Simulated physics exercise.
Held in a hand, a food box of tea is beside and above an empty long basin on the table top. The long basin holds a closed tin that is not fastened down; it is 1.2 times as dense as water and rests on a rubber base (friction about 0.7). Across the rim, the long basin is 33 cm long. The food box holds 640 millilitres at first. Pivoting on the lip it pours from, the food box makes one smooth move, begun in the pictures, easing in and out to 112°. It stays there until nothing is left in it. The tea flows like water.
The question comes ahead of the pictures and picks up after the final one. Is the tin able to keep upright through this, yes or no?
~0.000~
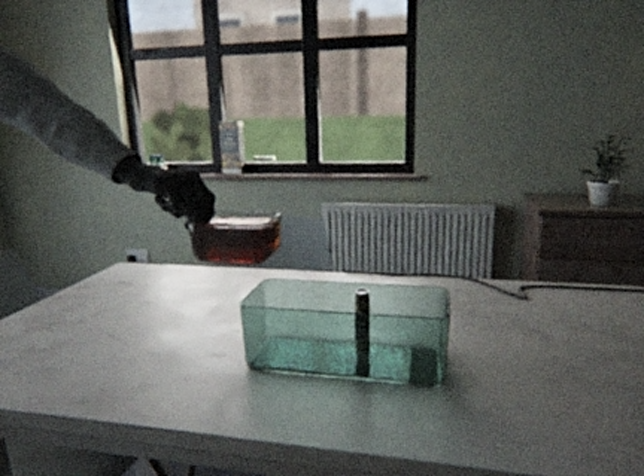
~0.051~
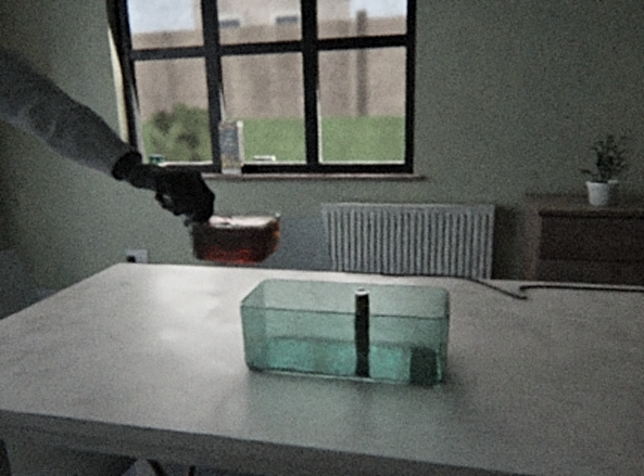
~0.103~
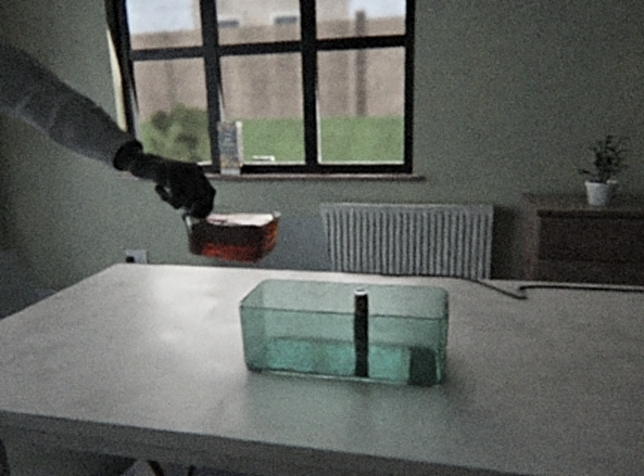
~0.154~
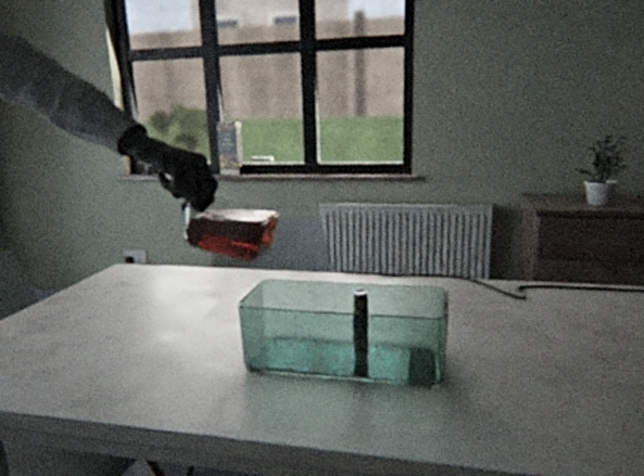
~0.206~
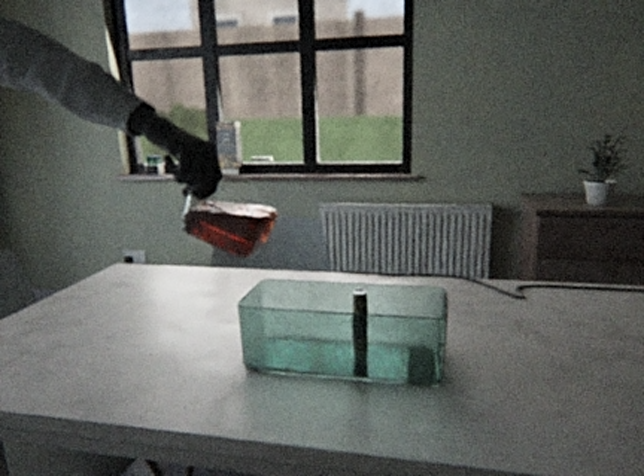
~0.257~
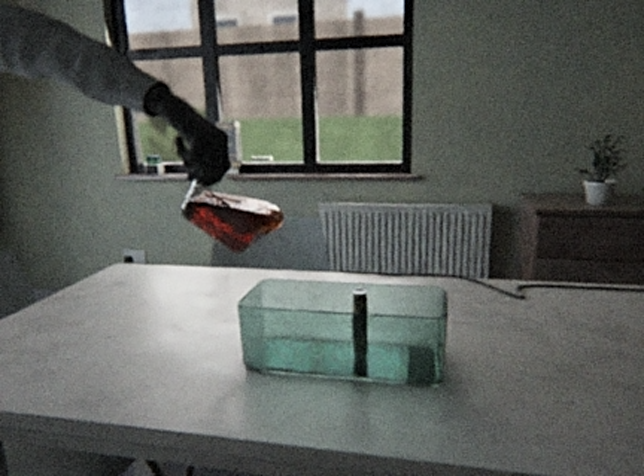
No, it topples.
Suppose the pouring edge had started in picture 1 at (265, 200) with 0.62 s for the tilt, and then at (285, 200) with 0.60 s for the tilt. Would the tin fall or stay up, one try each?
Try 1: Tipped over; try 2: Tipped over.
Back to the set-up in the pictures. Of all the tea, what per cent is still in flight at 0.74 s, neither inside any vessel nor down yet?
Estimated airborne part: Roughly 7 per cent.
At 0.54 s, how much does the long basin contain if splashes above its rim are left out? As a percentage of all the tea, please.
20 %, roughly.
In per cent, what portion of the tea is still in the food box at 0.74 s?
Near 0 percent, more or less.
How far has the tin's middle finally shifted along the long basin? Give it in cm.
Around 5.0 cm.
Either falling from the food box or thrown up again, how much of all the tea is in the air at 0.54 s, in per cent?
Some 60 per cent, I reckon.
By 0.54 s the tilt is 99° and 19 per cent is still to pour; the tin stands where it began.
By 0.74 s the tilt is 112° and 0 per cent is still to pour; the tin stands 2 cm from where it began.
By 0.96 s the tilt is 112° and 0 per cent is still to pour; the tin leans 6°.
By 1.19 s the tilt is 112° and 0 per cent is still to pour; the tin lies on its side.
At rest the tin lies on its side.
